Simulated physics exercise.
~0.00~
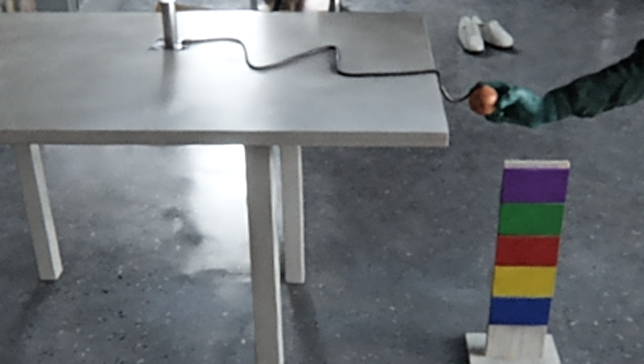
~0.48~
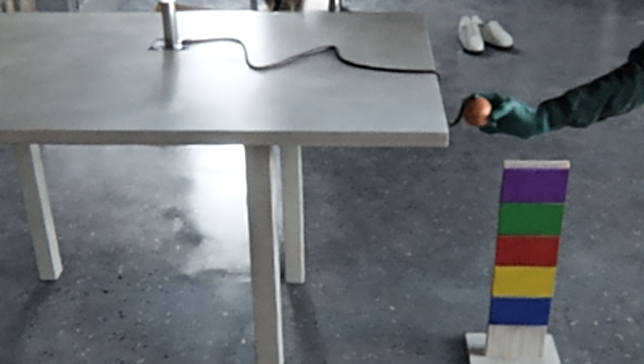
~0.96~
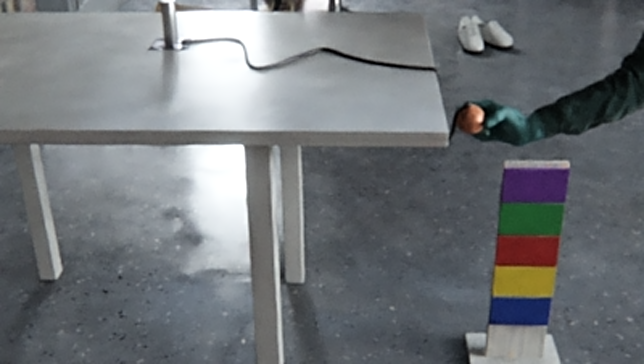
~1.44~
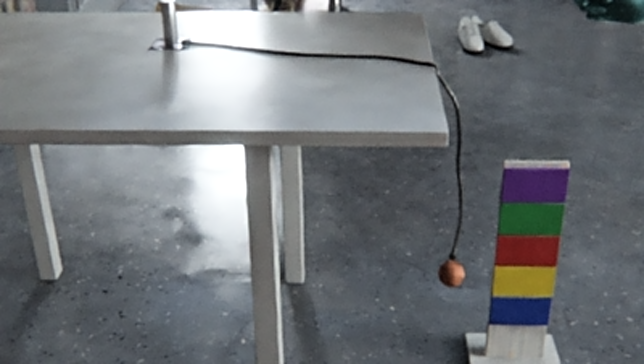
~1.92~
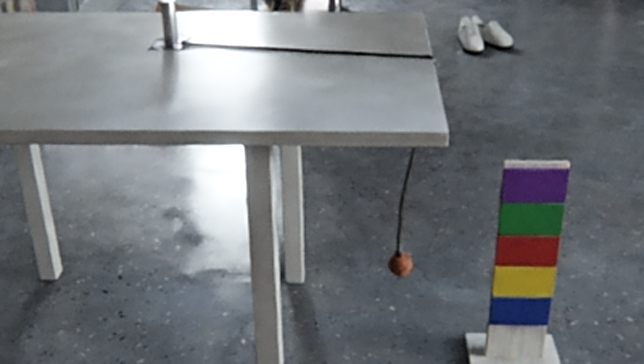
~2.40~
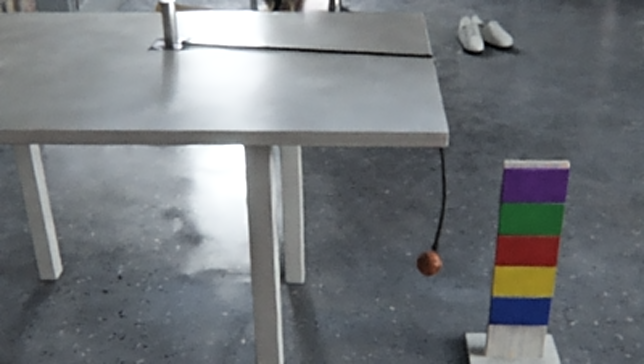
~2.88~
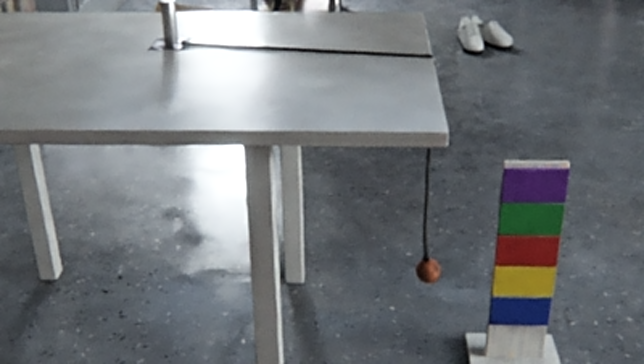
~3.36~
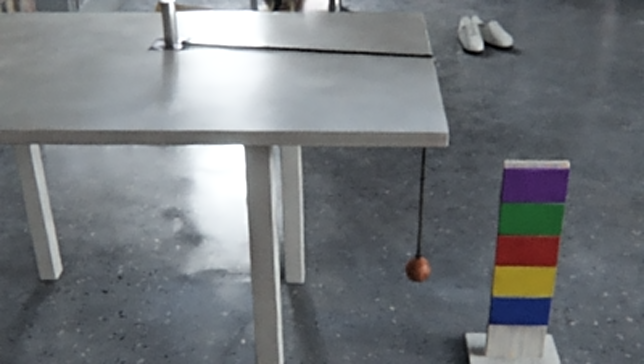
An orange ball on a dark, slack lead is held by a green-sleeved hand at the right end of a pale grey table, seen from slightly above by a still camera. To the right stands a board striped purple, green, red, yellow and blue from top to bottom, with white shoes on the grey floor behind. The hand moves the ball slightly left and down, then lets go and draws back. The ball drops below the tabletop, swings left beneath the edge, and comes back a little to the right. It ends hanging on the straightened lead, level with the yellow band.
